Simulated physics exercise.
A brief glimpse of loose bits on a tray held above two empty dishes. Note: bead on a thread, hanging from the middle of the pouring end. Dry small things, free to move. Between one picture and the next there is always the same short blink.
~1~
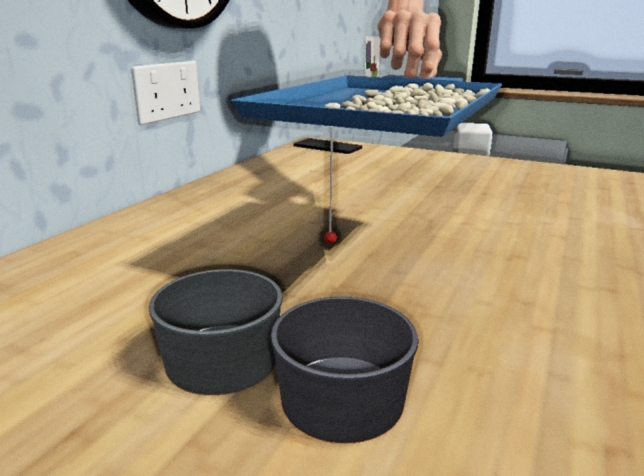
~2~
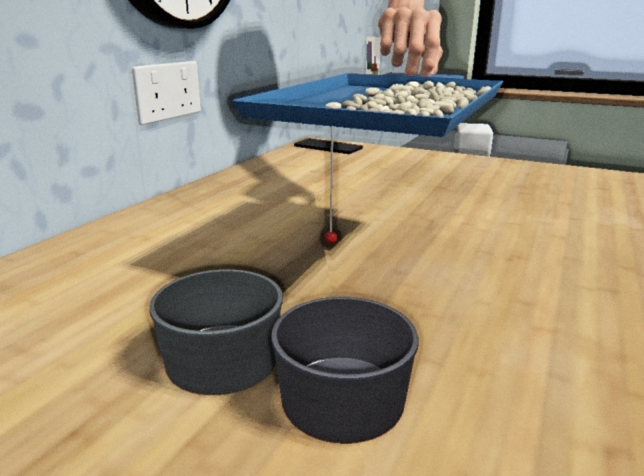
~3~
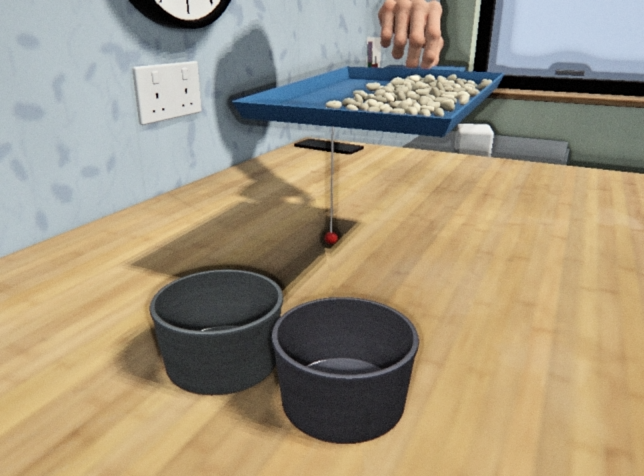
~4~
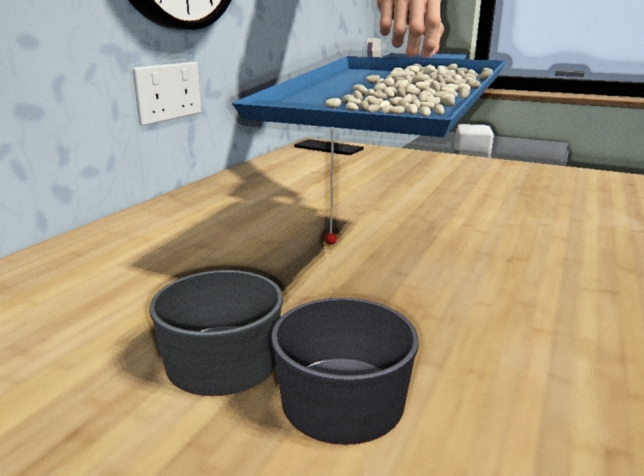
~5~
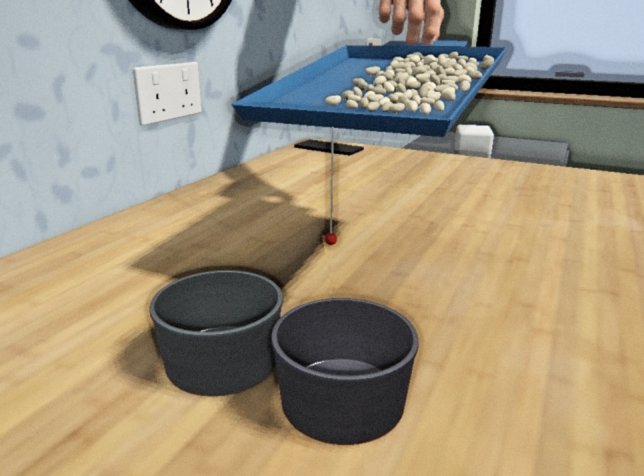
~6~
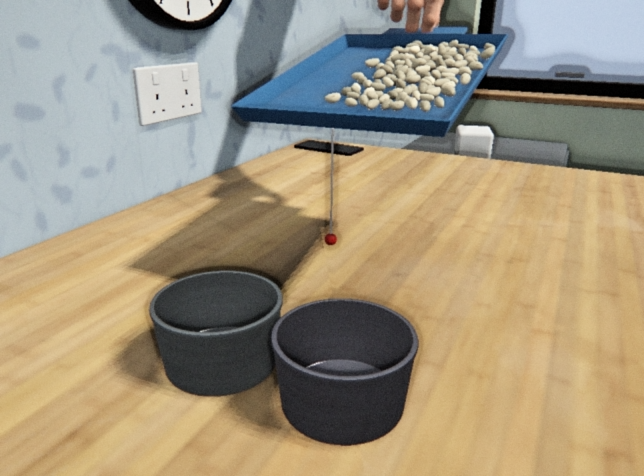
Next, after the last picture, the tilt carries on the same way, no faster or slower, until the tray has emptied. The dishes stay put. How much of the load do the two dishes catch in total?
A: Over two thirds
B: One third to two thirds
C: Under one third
C, under one third.
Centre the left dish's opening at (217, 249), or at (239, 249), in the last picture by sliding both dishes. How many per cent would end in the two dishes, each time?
Trial 1 around 70 percent, trial 2 around 70 percent.
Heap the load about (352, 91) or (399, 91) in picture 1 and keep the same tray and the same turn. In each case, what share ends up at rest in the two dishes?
Close to 0 %, followed by close to 10 %.
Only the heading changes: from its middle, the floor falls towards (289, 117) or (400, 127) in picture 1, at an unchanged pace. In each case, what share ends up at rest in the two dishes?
You'd see roughly 0 per cent the first time and 0 per cent the second.
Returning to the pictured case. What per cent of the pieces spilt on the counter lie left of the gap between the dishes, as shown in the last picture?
40 %, near enough.
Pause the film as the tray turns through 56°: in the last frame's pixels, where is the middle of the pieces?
The middle of the pieces sits at roughly (343, 102).
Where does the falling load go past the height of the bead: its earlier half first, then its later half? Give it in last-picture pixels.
Points: About (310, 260), then about (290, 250).
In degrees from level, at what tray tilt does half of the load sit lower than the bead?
Near 90 degrees.
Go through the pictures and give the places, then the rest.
Corners of the pouring end at (241, 99) and (444, 116), level; middle of the load at (421, 100), white beans; left dish at (179, 356); right dish at (313, 401); bead on its thread at (330, 237), in the first picture.
Corners of the pouring end at (242, 100) and (445, 116), level; middle of the load at (421, 99), in the second picture.
Corners of the pouring end at (242, 100) and (445, 116), tipped barely, level across its low end; middle of the load at (422, 94), in the third picture.
Corners of the pouring end at (241, 102) and (444, 117), tipped a little, level across its low end; middle of the load at (422, 86), in the fourth picture.
Corners of the pouring end at (241, 103) and (444, 117), tipped a little, level across its low end; middle of the load at (423, 78), in the fifth picture.
Corners of the pouring end at (240, 104) and (444, 117), tipped a little, level across its low end; middle of the load at (423, 71); left dish at (179, 357); right dish at (313, 402), in the sixth picture.
Soon, tray tipped steeply; nearly all on the tray; a stray few outside both; a small part in the air.
A while on, tray tipped right over; a small part on the tray; a small part in the right dish; a stray few in the left dish; about half outside both; about a quarter in the air.
Towards the end, tray tipped past a quarter turn; a small part in the right dish; a stray few in the left dish; most outside both.
Finally, tray tipped past a quarter turn; a small part in the right dish; a stray few in the left dish; most outside both.
